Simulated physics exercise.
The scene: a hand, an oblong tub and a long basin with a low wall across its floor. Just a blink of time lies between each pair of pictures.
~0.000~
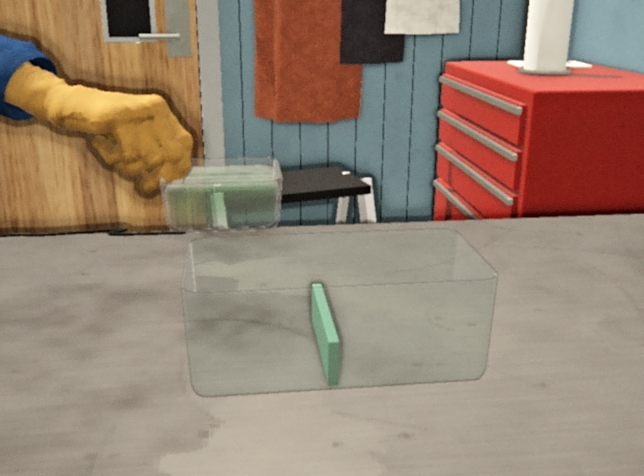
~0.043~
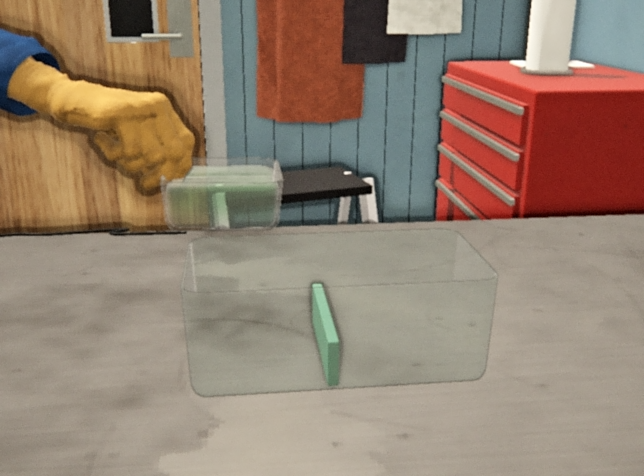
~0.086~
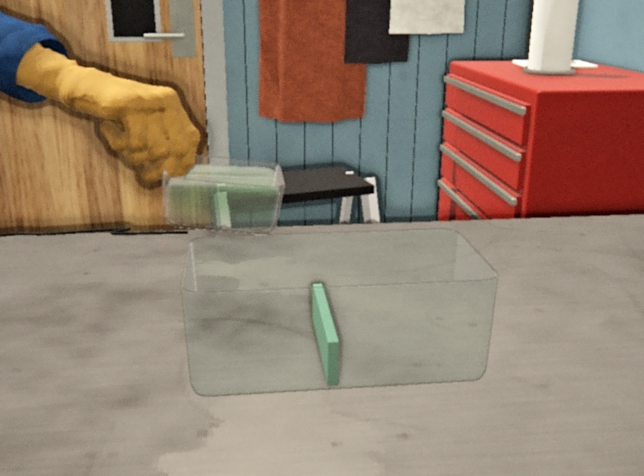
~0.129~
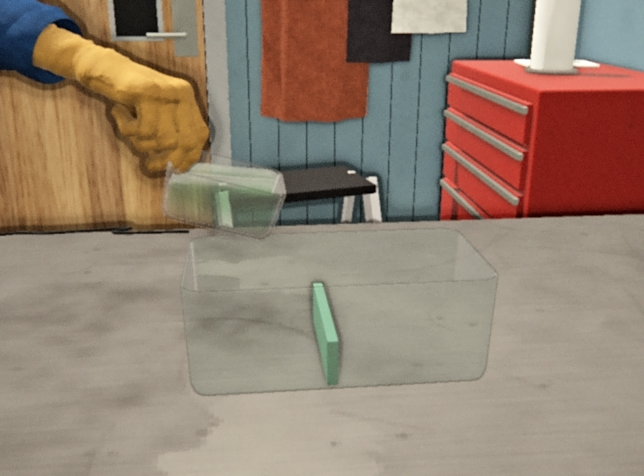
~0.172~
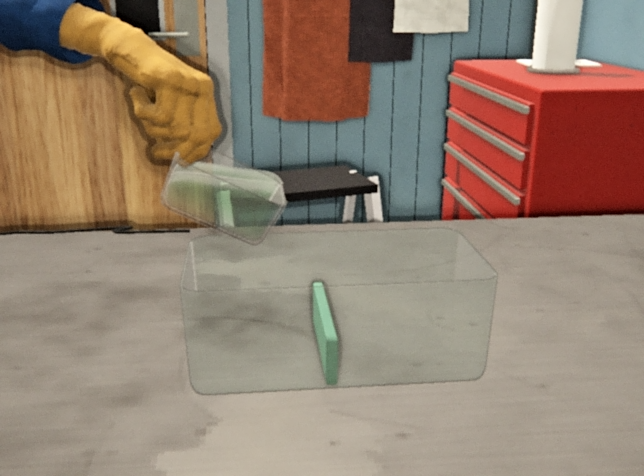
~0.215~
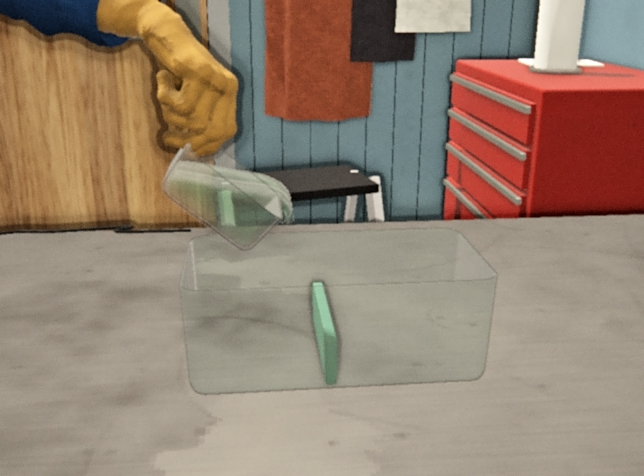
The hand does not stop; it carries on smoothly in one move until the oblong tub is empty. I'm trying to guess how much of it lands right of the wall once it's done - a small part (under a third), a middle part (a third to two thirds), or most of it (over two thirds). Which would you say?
I'd say a small part, under a third.
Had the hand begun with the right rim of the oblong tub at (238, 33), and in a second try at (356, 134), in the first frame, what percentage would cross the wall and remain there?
Result, first then second: About 15 % and about 95 %.
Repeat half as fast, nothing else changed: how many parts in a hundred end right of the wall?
About 55 per cent.
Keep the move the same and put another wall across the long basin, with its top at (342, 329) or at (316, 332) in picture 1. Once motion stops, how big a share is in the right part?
In order, 20 and 50 in a hundred.
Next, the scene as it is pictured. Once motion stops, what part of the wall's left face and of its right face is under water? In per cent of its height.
Left 30 %, right 10 %.
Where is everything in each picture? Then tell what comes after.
It leans 0°; its right rim is at (278, 170); the water meets the walls at (168, 178) and (276, 175); the long basin's rim runs from (186, 265) to (476, 253); the wall's top is at (325, 312), in the first picture.
It leans 2°; its right rim is at (279, 172); the water meets the walls at (168, 178) and (276, 176), in the second picture.
It leans 7°; its right rim is at (281, 177); the water meets the walls at (170, 175) and (278, 178), in the third picture.
It leans 16°; its right rim is at (282, 185); the water meets the walls at (171, 174) and (281, 179), in the fourth picture.
It leans 27°; its right rim is at (282, 196); the water meets the walls at (171, 172) and (273, 185); 5 per cent is over the edge, in the fifth picture.
It leans 40°; its right rim is at (279, 208); the water meets the walls at (169, 170) and (268, 189); 13 per cent is over the edge, in the sixth picture.
A moment on, the oblong tub is tipped right over and 4 per cent is still to pour, 71 is left of the wall and 21 right of it.
Next, the oblong tub is tipped right over and 0 per cent is still to pour, 76 is left of the wall and 21 right of it.
Then the oblong tub is tipped right over and 0 per cent is still to pour, 76 is left of the wall and 23 right of it.
Later the oblong tub is tipped right over and 0 per cent is still to pour, 76 is left of the wall and 23 right of it.
At rest 76 per cent lies left of the wall, 23 right of it and 1 outside.
